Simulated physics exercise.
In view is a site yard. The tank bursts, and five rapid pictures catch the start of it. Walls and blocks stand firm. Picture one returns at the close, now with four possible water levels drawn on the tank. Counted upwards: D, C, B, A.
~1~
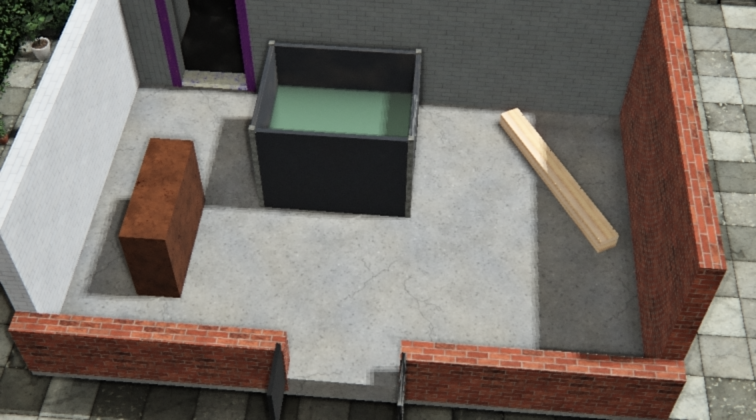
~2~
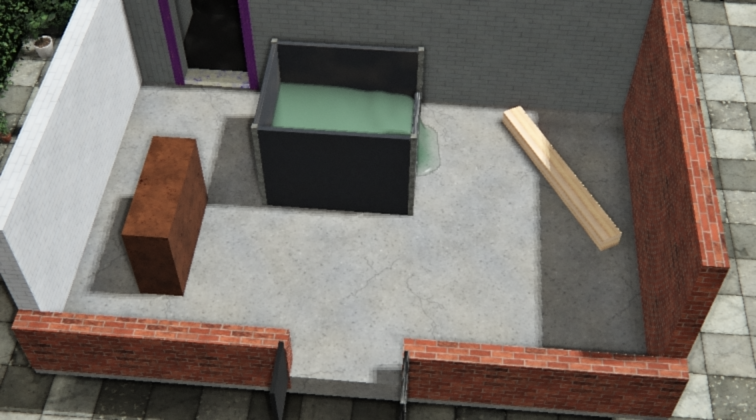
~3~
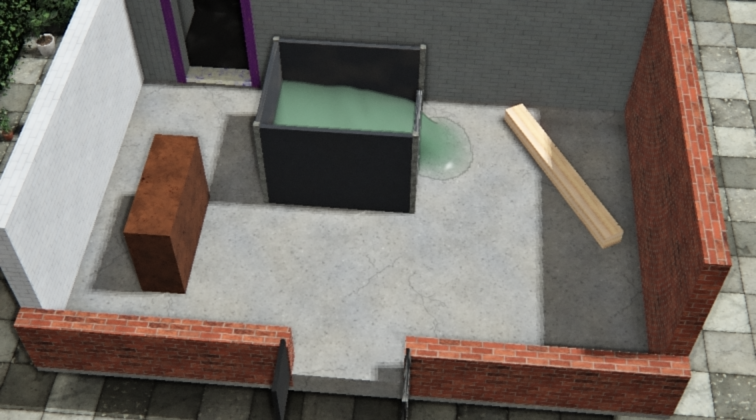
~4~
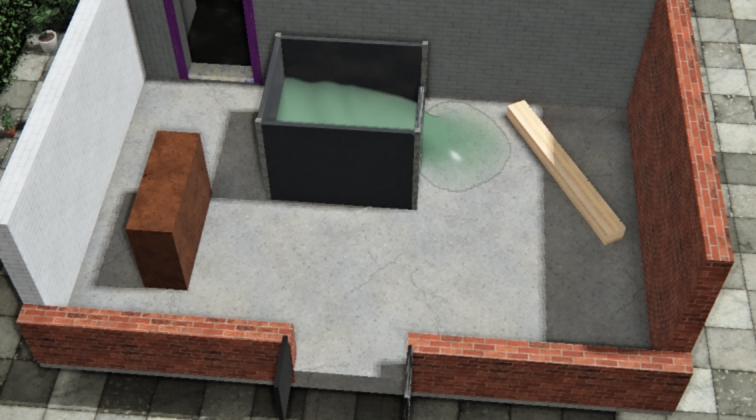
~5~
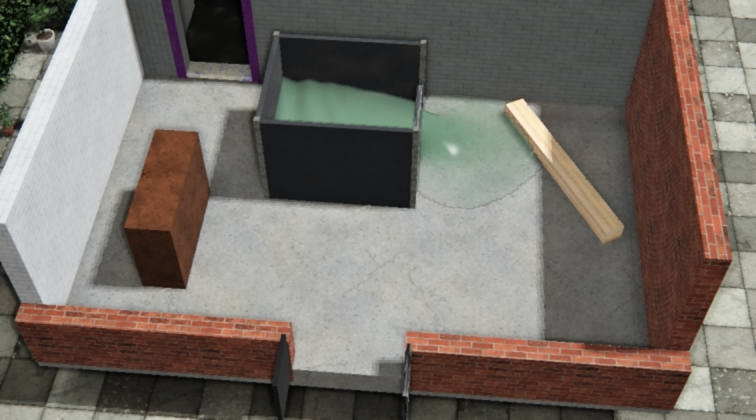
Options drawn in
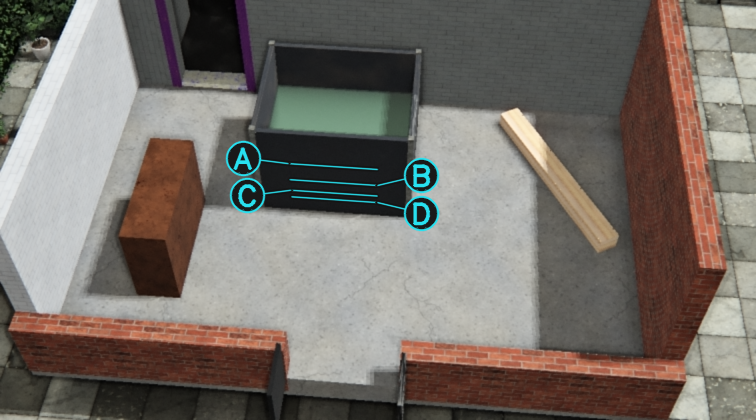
A walled yard with a pale concrete floor is seen from high above its open front gate. A dark tank of green water stands near the grey back wall beside a purple-framed doorway, with a rusty brown block at left and a pale timber beam at right. Water pours from the tank's right side and spreads across the floor to the beam, while the view shifts very slightly.
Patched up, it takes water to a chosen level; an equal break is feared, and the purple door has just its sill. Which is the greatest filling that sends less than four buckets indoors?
A is the one.
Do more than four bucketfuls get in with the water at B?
No, not at all.
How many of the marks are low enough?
All four.
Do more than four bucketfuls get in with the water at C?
No, that is safe.
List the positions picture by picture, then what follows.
The first frame shows water in the tank at rest, its middle at (340, 127); foot of the purple doorway at (215, 88); open gate at (344, 333).
In the second frame, water covers 1 % of the ground, its front hidden from here.
The third frame shows front seen at (464, 160), 2 % of the ground wet.
The fourth frame shows front seen at (504, 152), 5 % of the ground wet.
The fifth frame shows front seen at (536, 163), 9 % of the ground wet.
On the marked copy, A at (332, 166); B at (333, 182); C at (334, 193); D at (334, 199); from the bottom up D, C, B, A.
With A, a splash gets over, under a bucket.
With B, nothing gets over.
With C, nothing gets over.
With D, nothing gets over.
